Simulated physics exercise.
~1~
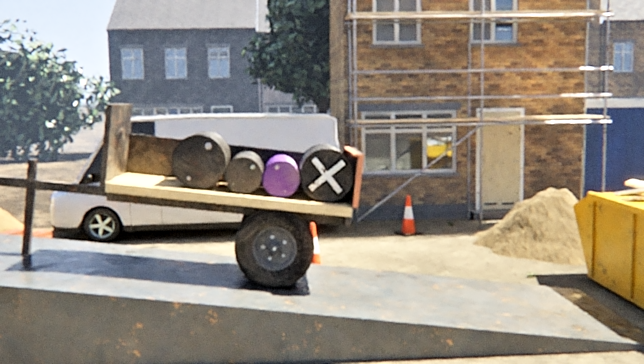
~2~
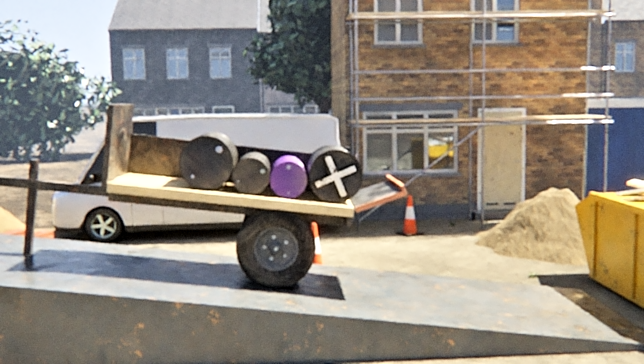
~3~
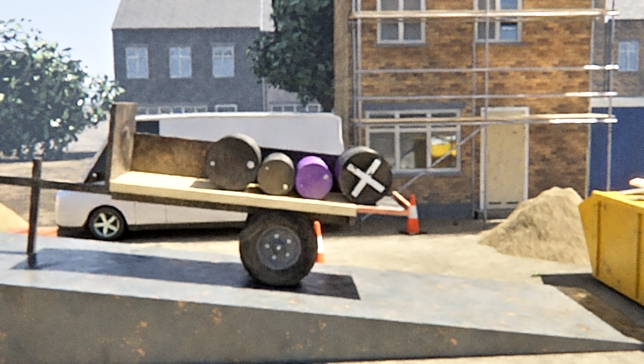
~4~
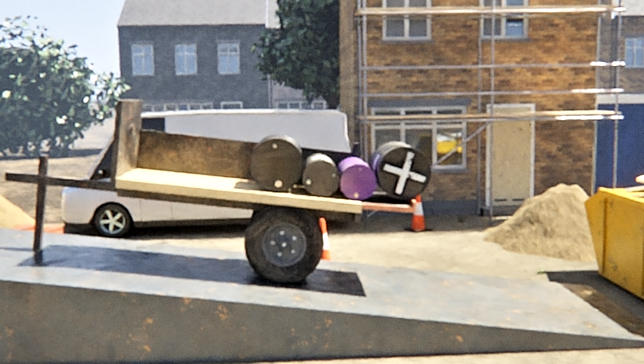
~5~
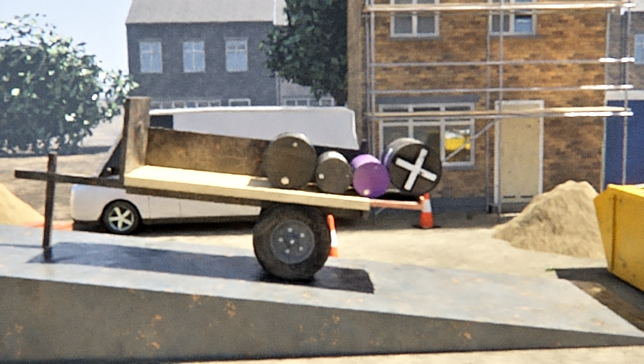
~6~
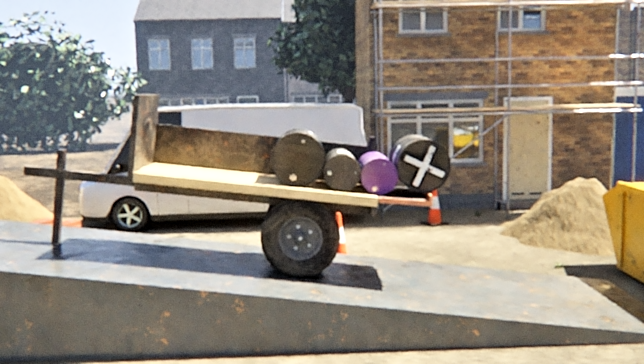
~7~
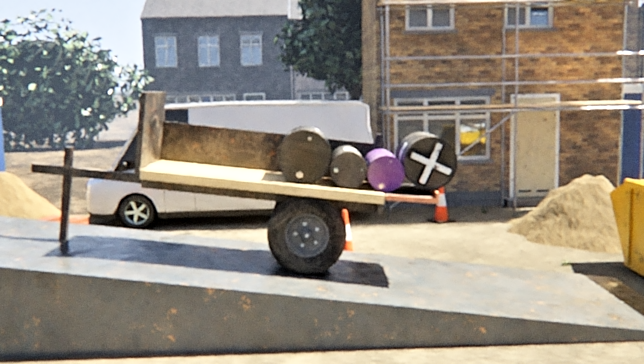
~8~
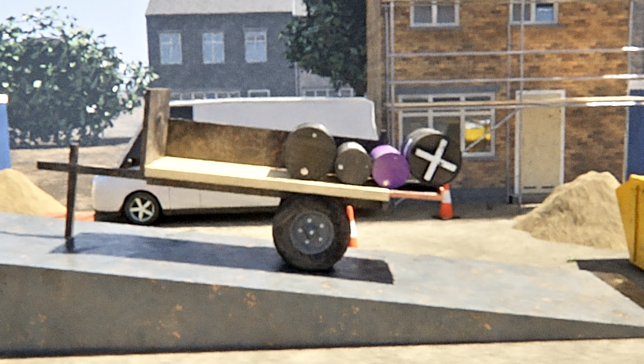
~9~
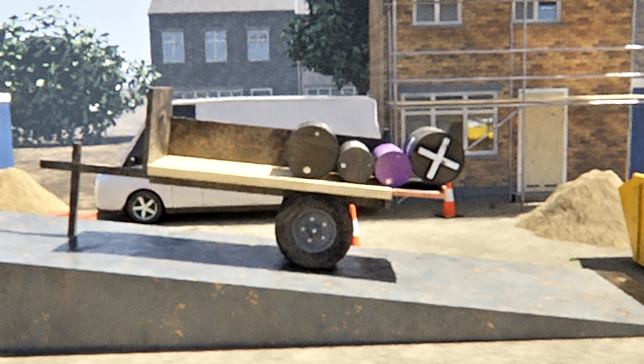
A flatbed trailer stands on a grey ramp sloping down to the right, seen from the side, with four drums lying on its bed, a purple one third in line and a black one with a white cross at the right end. Behind are a white van, a scaffolded brick house, a sand heap and a yellow skip. The tailgate drops open, and the drums roll right together towards it. The crossed drum rolls onto the lowered gate, and the purple one follows. They stop there against one another, all still aboard, as the view drifts slightly left.
